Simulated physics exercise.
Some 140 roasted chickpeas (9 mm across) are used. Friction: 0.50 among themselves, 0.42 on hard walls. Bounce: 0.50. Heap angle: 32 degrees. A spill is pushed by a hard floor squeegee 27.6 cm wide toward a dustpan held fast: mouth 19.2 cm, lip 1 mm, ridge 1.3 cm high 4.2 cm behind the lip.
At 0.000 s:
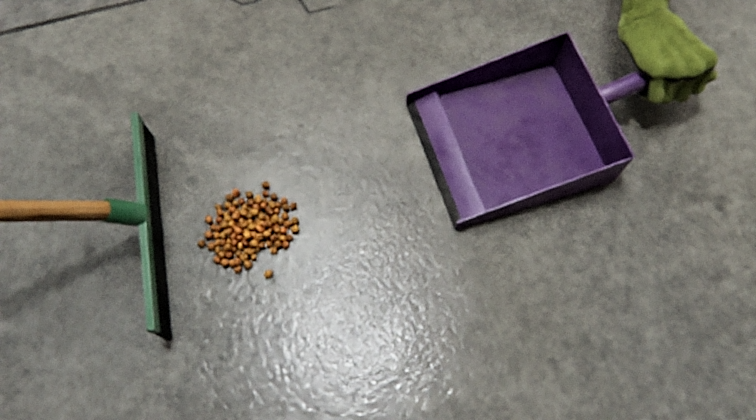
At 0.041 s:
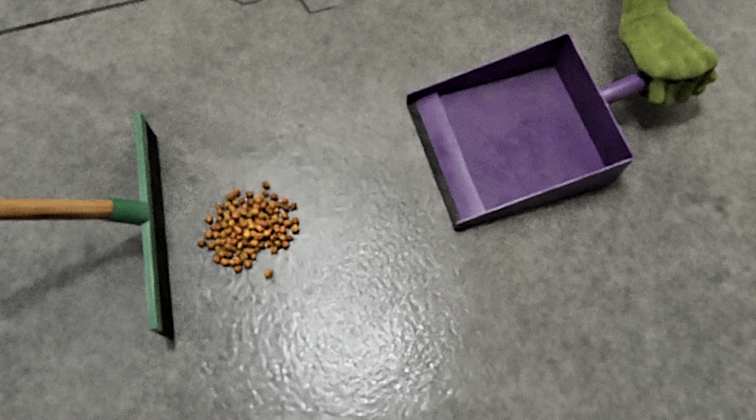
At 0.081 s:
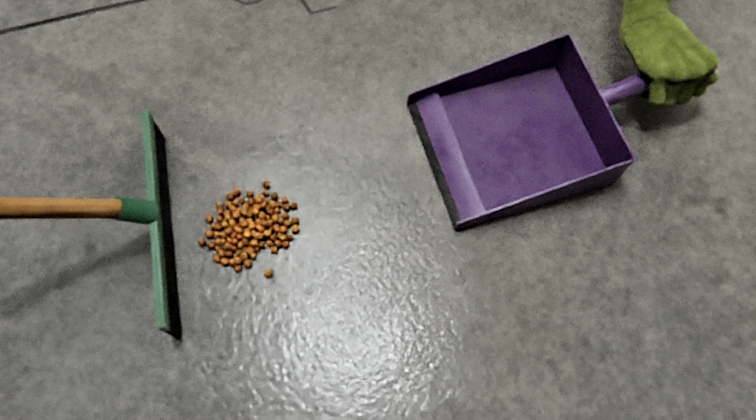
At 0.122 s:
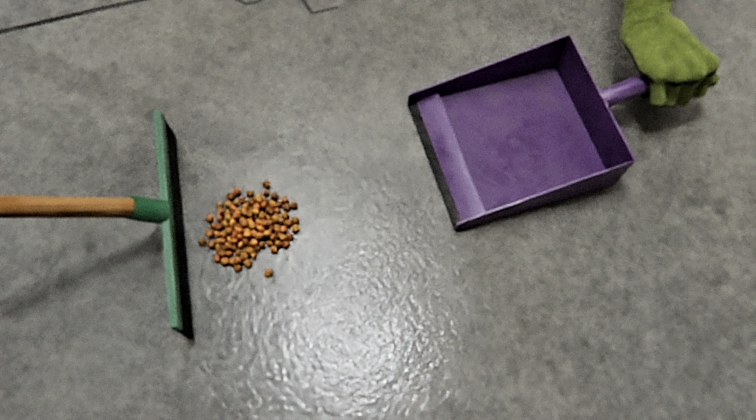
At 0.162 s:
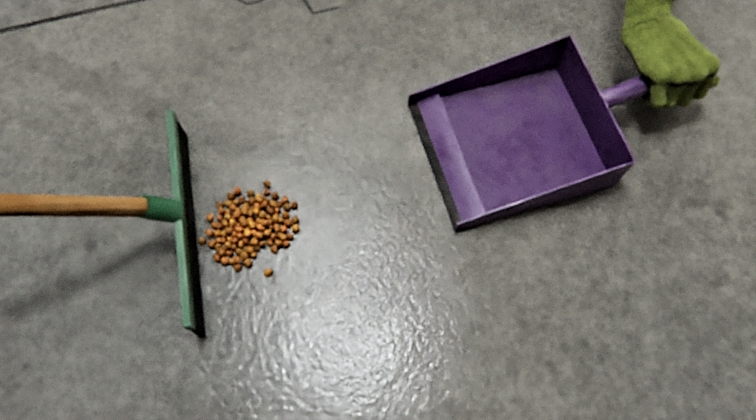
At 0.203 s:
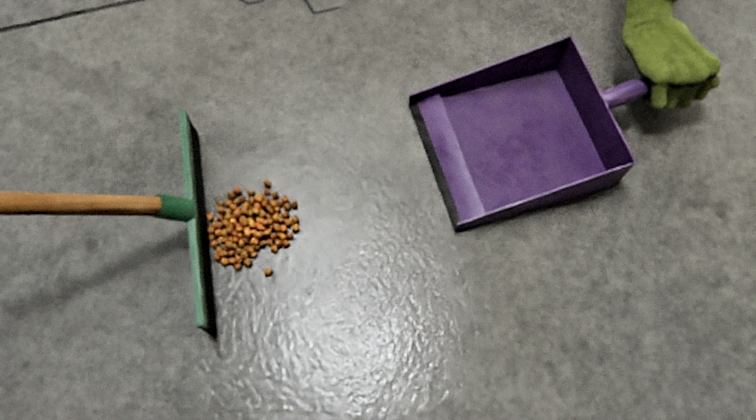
The footage shows a green squeegee with a wooden handle sliding slowly rightward across a wet grey floor until it meets the edge of a small pile of roasted chickpeas, while a green-gloved hand holds a purple dustpan still.
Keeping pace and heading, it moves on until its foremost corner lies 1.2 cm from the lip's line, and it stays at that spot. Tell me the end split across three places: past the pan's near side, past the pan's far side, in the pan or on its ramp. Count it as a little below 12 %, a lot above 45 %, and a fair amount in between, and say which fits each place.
Past the pan's near side: A fair amount, past the pan's far side: A little, in the pan or on its ramp: A fair amount.
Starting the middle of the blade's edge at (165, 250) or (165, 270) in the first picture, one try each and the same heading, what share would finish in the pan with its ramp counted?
Around 30 percent, then around 30 percent.
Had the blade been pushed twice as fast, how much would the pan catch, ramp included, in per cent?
Then roughly 30 per cent.
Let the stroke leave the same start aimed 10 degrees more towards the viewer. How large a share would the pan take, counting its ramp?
About 15 percent would end up there.
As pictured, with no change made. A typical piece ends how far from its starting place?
Median shift: Approx. 26 cm.
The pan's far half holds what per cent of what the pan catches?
Some 10 per cent.
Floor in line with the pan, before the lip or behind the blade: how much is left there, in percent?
About 35 per cent.
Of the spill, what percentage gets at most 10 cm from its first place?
Close to 0 per cent of it.
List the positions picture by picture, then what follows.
Blade from (154, 329) to (138, 120), moved 0.0 cm, 0 of the pieces shifted so far; middle of the pieces at (249, 228); pan at (521, 138), in the first picture.
Blade from (156, 328) to (141, 119), moved 0.3 cm, 0 of the pieces shifted so far; middle of the pieces at (249, 228), in the second picture.
Blade from (164, 327) to (148, 119), moved 1.2 cm, 0 of the pieces shifted so far; middle of the pieces at (250, 228), in the third picture.
Blade from (177, 326) to (160, 118), moved 2.6 cm, 0 of the pieces shifted so far; middle of the pieces at (250, 227), in the fourth picture.
Blade from (190, 325) to (172, 117), moved 4.0 cm, 0 of the pieces shifted so far; middle of the pieces at (250, 227), in the fifth picture.
Blade from (203, 324) to (185, 117), moved 5.5 cm, 1 of the pieces shifted so far; middle of the pieces at (250, 226); pan at (522, 141). Its pace works out near 0.36 m/s, heading 17 degrees towards the viewer's side, in the sixth picture.
Then, at 0.59 s, middle of the blade 17 cm from the lip; 0 % over the lip, far side 0 %, near side 5 %.
After 0.85 s, middle of the blade 8 cm from the lip; 0 % over the lip, far side 0 %, near side 25 %.
Then, at 1.21 s, middle of the blade 3 cm from the lip; 25 % over the lip, far side 0 %, near side 35 %.
By 1.5 s all is still; near side 35 %, far side 0 %, pan 25 %, in front of the lip or behind the blade 35 %.
